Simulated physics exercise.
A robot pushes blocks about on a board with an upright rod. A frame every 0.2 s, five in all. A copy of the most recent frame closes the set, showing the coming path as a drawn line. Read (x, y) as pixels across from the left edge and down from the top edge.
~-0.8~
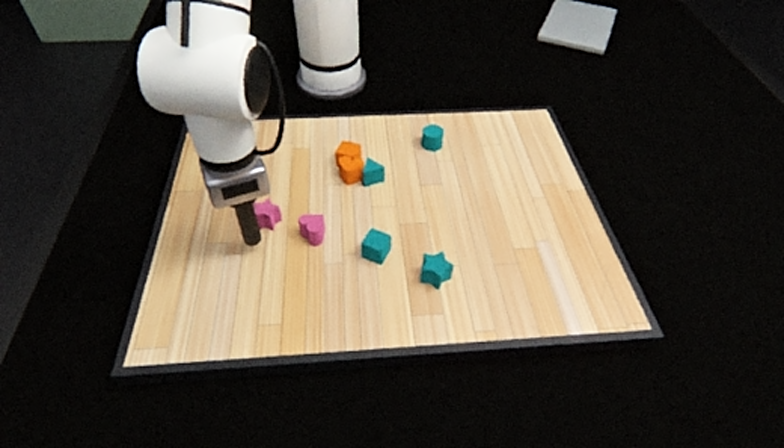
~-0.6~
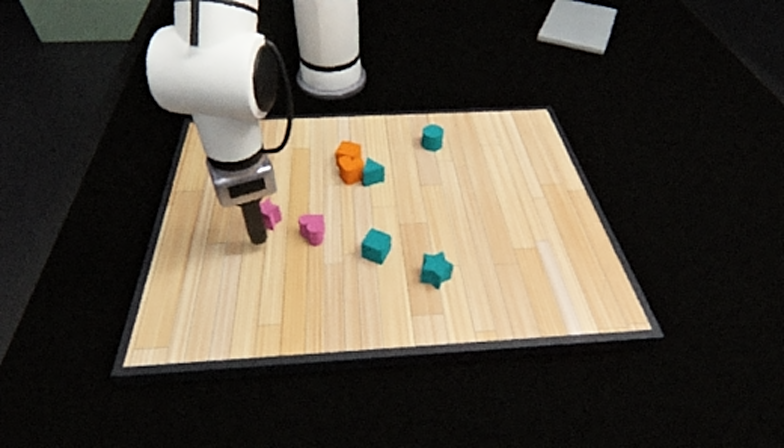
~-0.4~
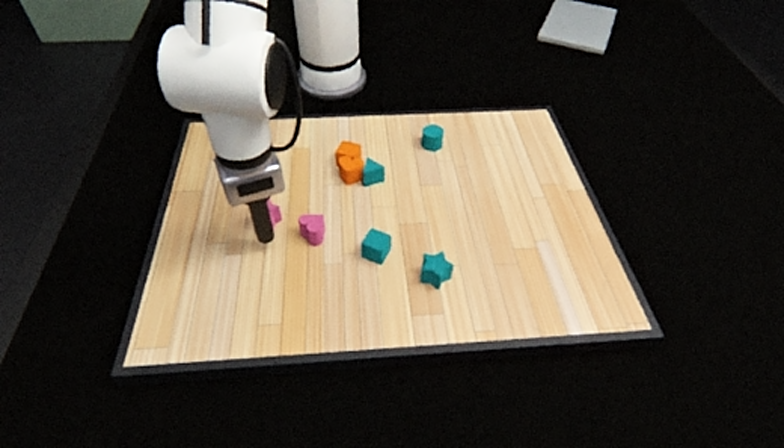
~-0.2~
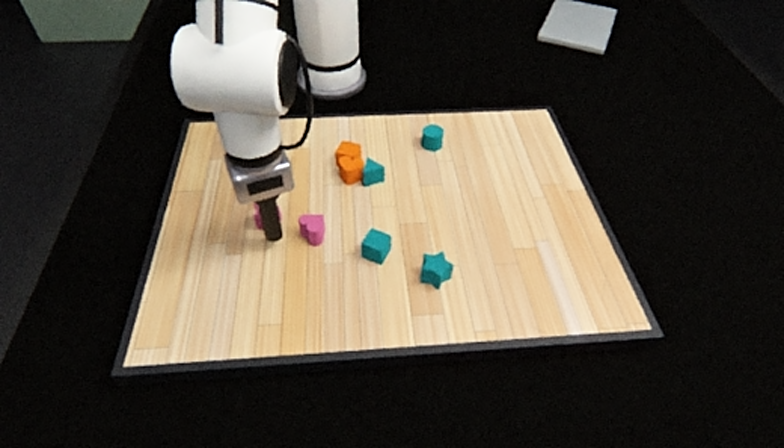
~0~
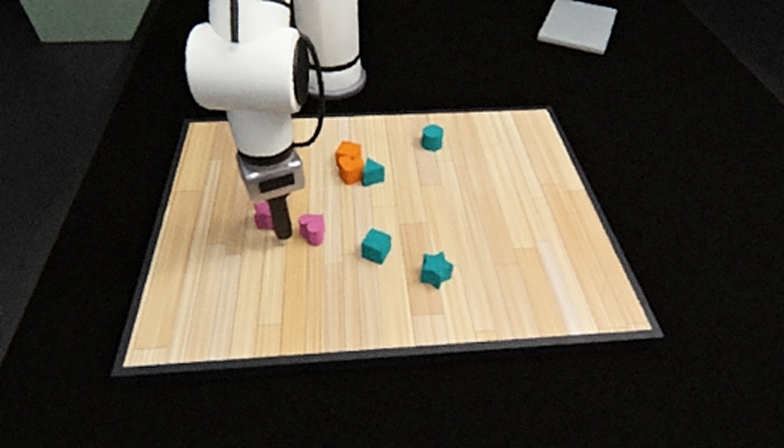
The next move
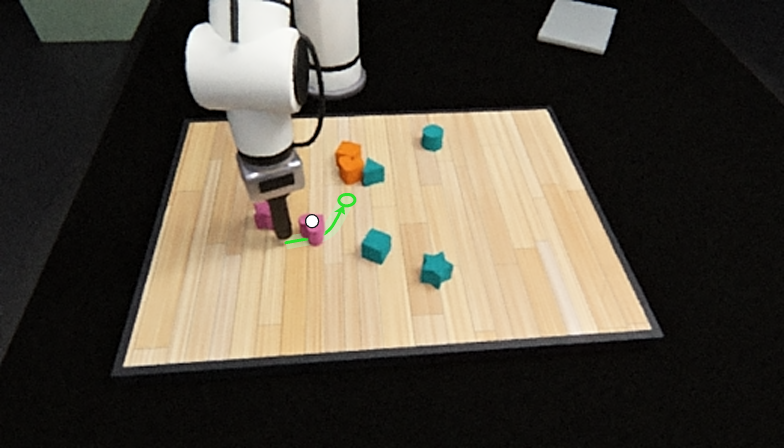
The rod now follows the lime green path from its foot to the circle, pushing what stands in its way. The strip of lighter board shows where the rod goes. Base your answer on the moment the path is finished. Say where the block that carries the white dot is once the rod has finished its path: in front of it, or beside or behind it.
Fallen away.
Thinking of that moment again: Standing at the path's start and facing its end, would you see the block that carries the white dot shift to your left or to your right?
Toward the right.
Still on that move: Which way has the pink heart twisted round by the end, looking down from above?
The twist is clockwise.
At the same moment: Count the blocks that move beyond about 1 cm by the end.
The way I see it, the answer is one.
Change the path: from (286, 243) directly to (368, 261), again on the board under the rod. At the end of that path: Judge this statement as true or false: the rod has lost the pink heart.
Verdict: True.
The line goes from (286, 243) over (316, 237) and (336, 220) to (347, 200); the dot is on the pink heart.
The first path, step by step. One third of the way, rod at (316, 228); pink heart at (331, 216), turned 15° clockwise.
Two thirds of the way, rod at (335, 211); pink heart at (352, 204), turned 35° clockwise.
At the end, rod at (346, 192); pink star unmoved; pink heart at (356, 200), turned 70° clockwise.
